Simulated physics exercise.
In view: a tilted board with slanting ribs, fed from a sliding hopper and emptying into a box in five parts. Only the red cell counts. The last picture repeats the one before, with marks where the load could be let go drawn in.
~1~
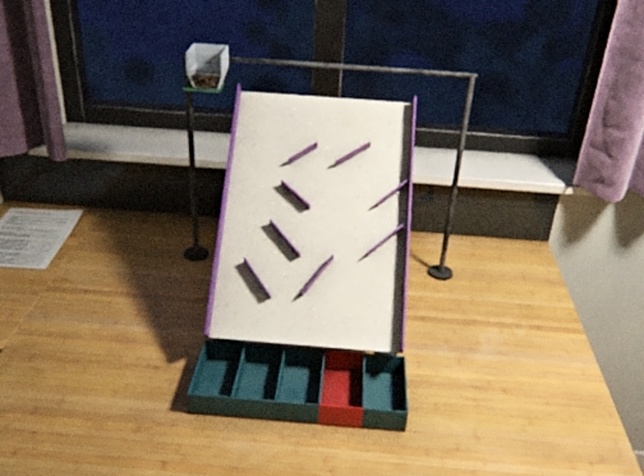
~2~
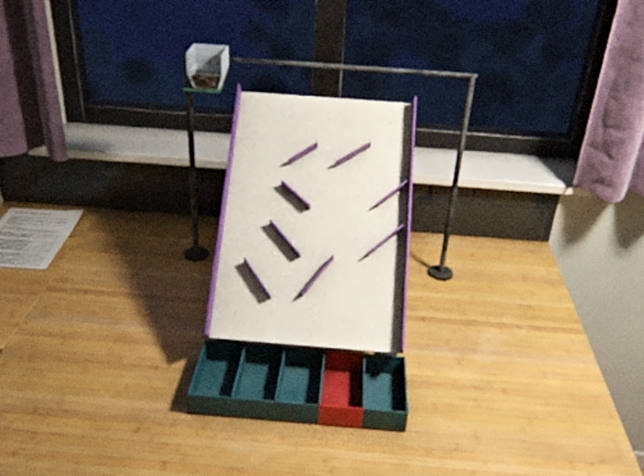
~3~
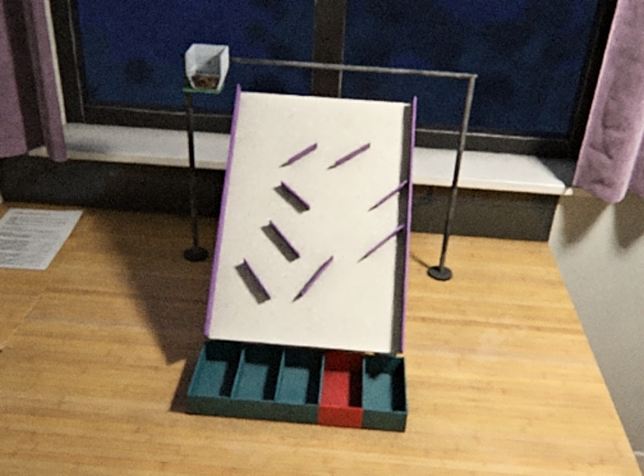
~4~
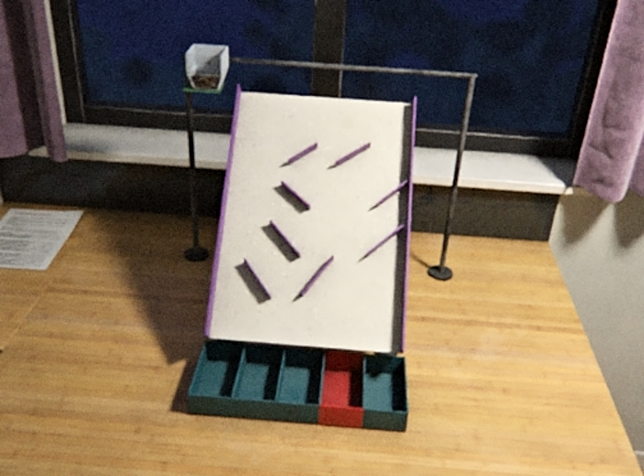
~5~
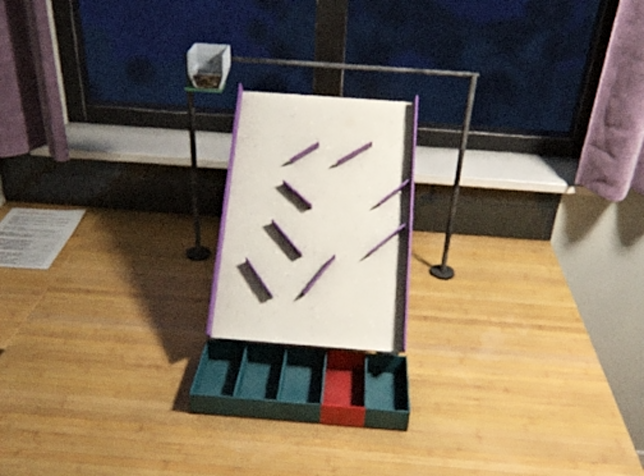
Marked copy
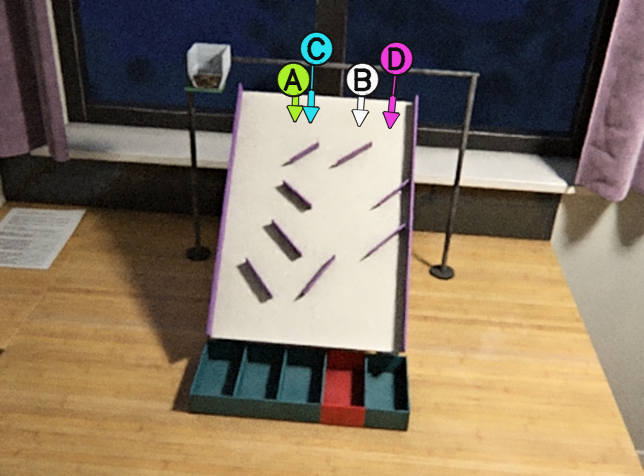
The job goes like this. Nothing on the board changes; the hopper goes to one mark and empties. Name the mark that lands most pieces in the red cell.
It is D.
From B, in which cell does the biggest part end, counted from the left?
The second from the left.
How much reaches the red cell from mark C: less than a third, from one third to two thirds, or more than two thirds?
Less than a third.
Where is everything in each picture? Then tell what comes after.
In the first frame, hopper (205, 80), black beans, door shut.
In the second frame, ribs (288, 160) to (317, 142), (336, 162) to (371, 142), (281, 180) to (310, 205).
In the third frame, ribs (377, 204) to (407, 181), (270, 220) to (299, 255), (367, 254) to (403, 225).
In the fourth frame, ribs (244, 258) to (270, 296), (302, 294) to (333, 255).
In the fifth frame, red cell (343, 414), number 4 of 5 from the left.
On the marked copy, mark A meets the board at (295, 115); mark B meets the board at (359, 120); mark C meets the board at (310, 116); mark D meets the board at (390, 122).
Choosing A, not one piece in the red cell, the larger part in other cells, about a tenth held on the board.
Choosing B, about a tenth in the red cell, roughly half in other cells, roughly a third held on the board.
Choosing C, just a few in the red cell, roughly two thirds in other cells, roughly a quarter held on the board.
Choosing D, roughly a third in the red cell, roughly half in other cells, about a tenth held on the board.
